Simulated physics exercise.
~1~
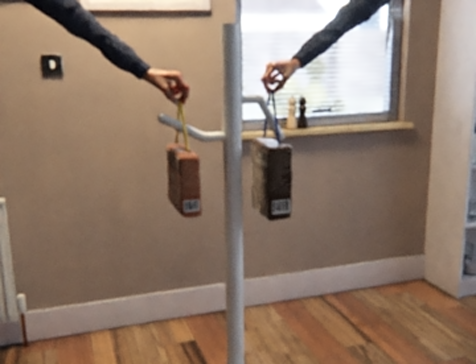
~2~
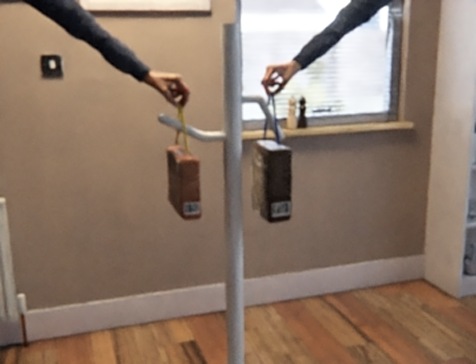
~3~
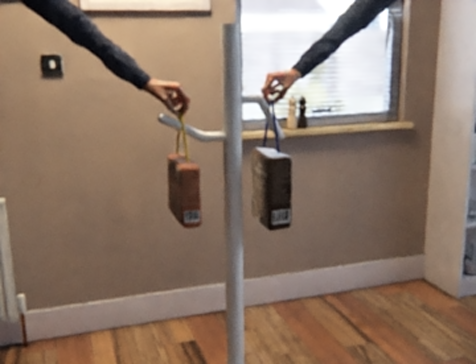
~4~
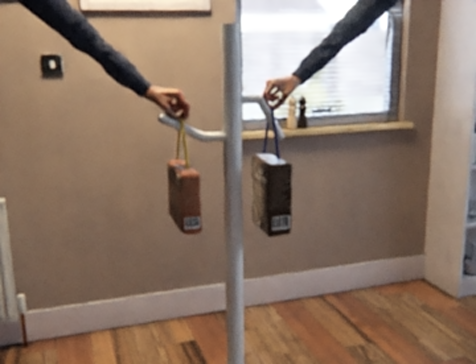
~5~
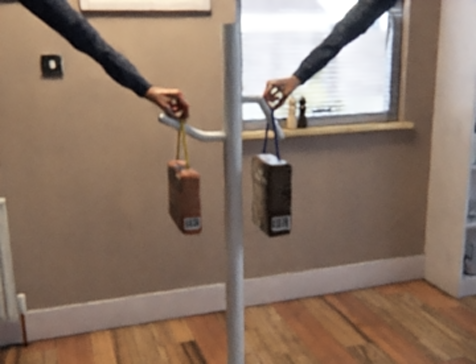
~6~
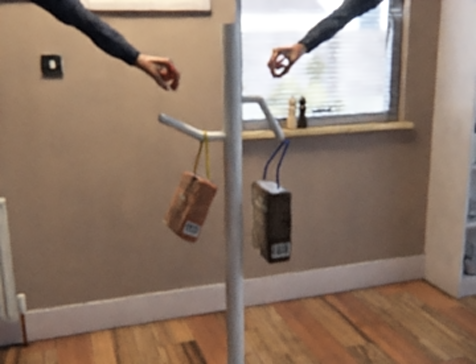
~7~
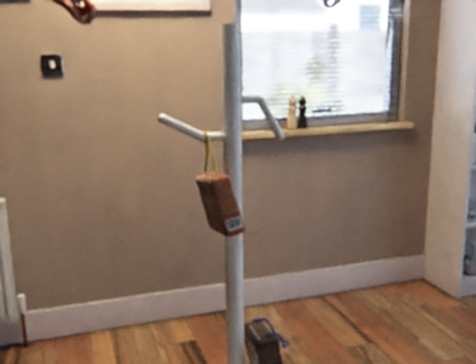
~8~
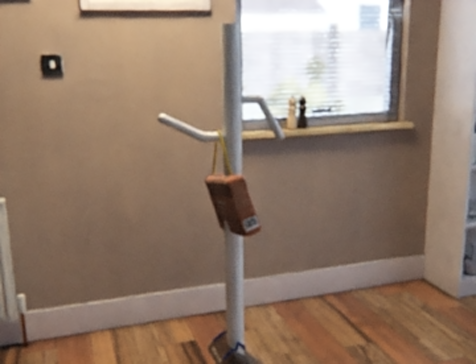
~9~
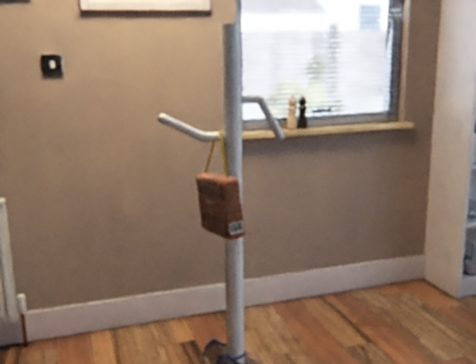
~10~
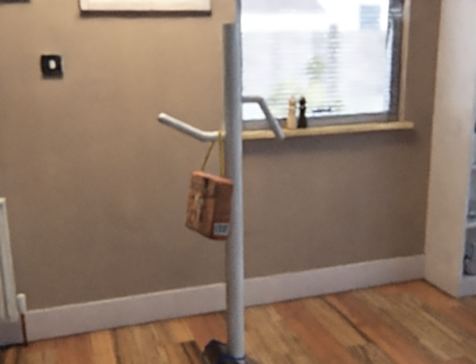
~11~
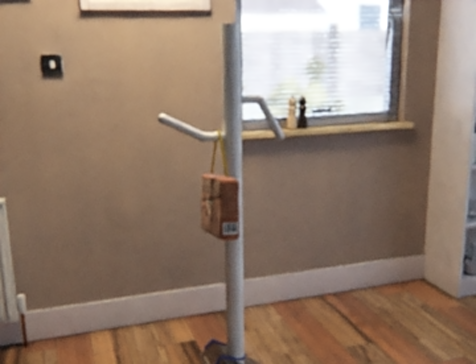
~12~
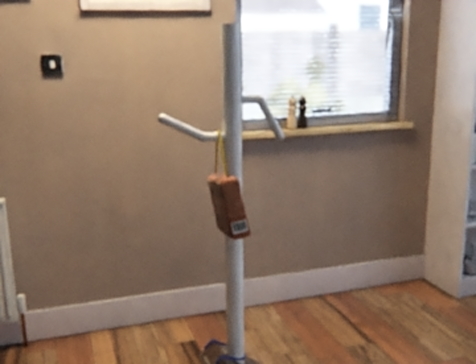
Two bags, an orange one on the left and a brown one on the right, are lowered by their loops toward the pegs of a grey stand, seen from a still, level view in a room with a wooden floor, beige walls and a window. Two dark-sleeved arms reach in from above, then let go and draw back. The orange bag tilts and stays hanging from the left peg. The brown bag drops to the floor and comes to rest by the foot of the pole. At the end, the orange bag still hangs, swinging and turning beside the pole.
